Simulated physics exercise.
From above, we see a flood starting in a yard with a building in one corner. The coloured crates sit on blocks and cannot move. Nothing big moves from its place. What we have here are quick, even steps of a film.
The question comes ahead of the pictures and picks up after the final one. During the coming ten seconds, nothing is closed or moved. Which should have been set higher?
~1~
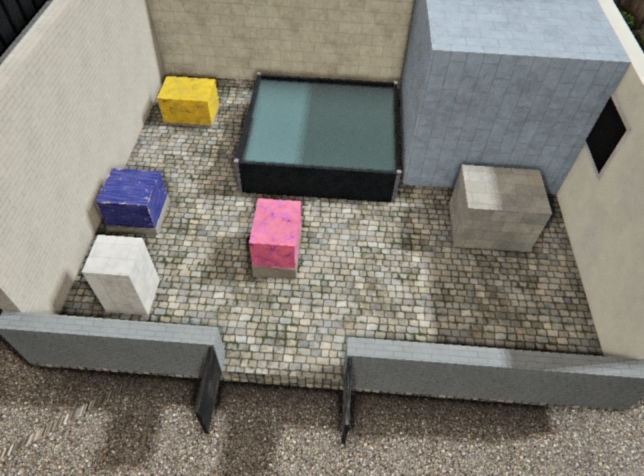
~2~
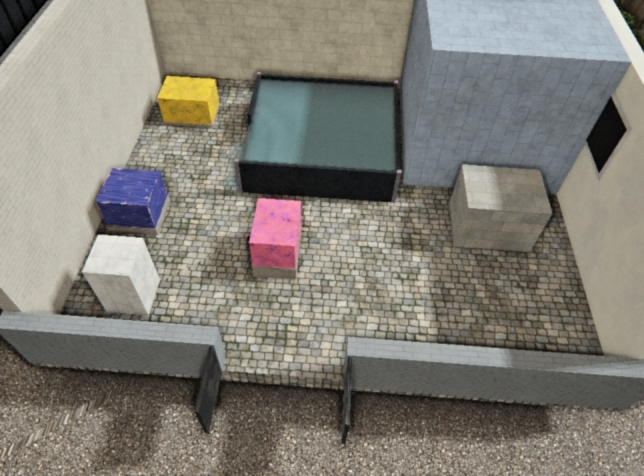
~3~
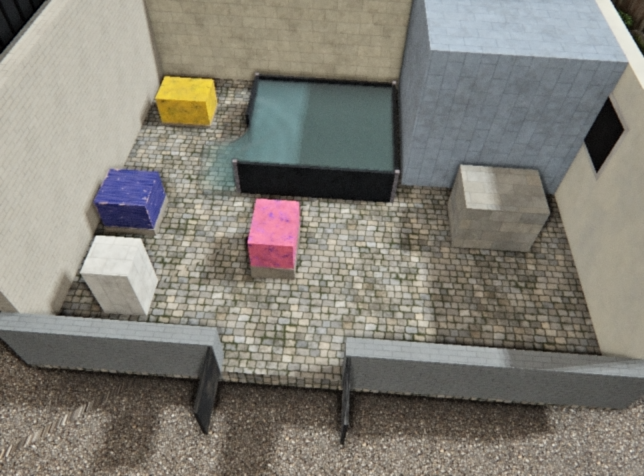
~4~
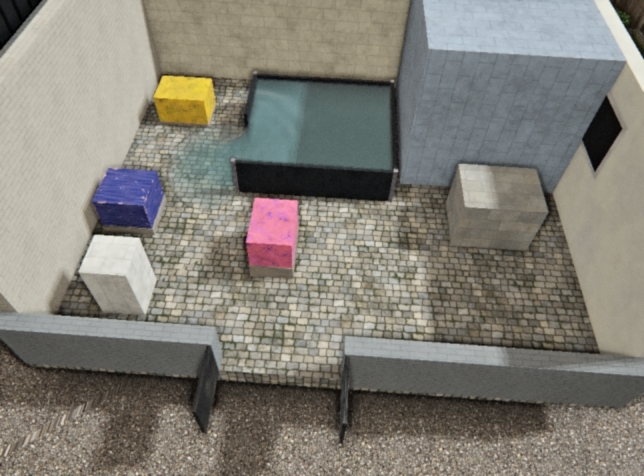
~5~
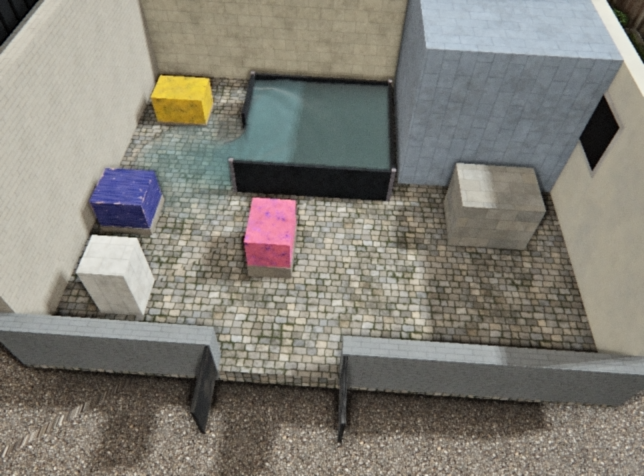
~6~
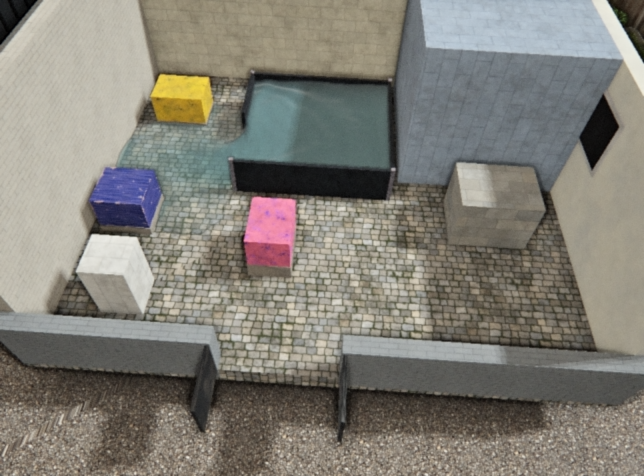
My prediction: Yellow crate: Not safe. Blue crate: Not safe. Pink crate: Safe.
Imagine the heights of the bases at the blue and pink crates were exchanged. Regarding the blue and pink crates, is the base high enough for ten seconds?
Briefly, the blue crate is inundated and the pink crate is left untouched.
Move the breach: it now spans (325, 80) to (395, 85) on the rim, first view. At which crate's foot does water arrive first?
Answer: The yellow crate.
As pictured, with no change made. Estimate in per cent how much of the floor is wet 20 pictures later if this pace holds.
Roughly 45 percent, I'd say.
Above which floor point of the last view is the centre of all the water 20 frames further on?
Estimate: (247, 161).
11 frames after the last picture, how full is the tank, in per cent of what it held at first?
Roughly 66 %.
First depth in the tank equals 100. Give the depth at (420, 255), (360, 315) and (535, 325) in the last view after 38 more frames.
The depths come to near 2, 4 and 0 per cent respectively.
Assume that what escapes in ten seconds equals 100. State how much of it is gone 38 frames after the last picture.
I get 35 percent.
A moment on, water covers 20 % of the floor; the yellow crate water round its plinth, the blue crate water round its plinth, the pink crate not reached.
Next, water covers 30 % of the floor; the yellow crate water round its plinth, the blue crate water round its plinth, the pink crate not reached.
Then, water covers 45 % of the floor; the yellow crate water round its plinth, the blue crate water round its plinth, the pink crate water round its plinth.
Later, water covers 70 % of the floor; the yellow crate water round its plinth, the blue crate water round its plinth, the pink crate water round its plinth.
In the end, water covers 95 % of the floor; the yellow crate was topped, the blue crate was topped, the pink crate stayed above the water.
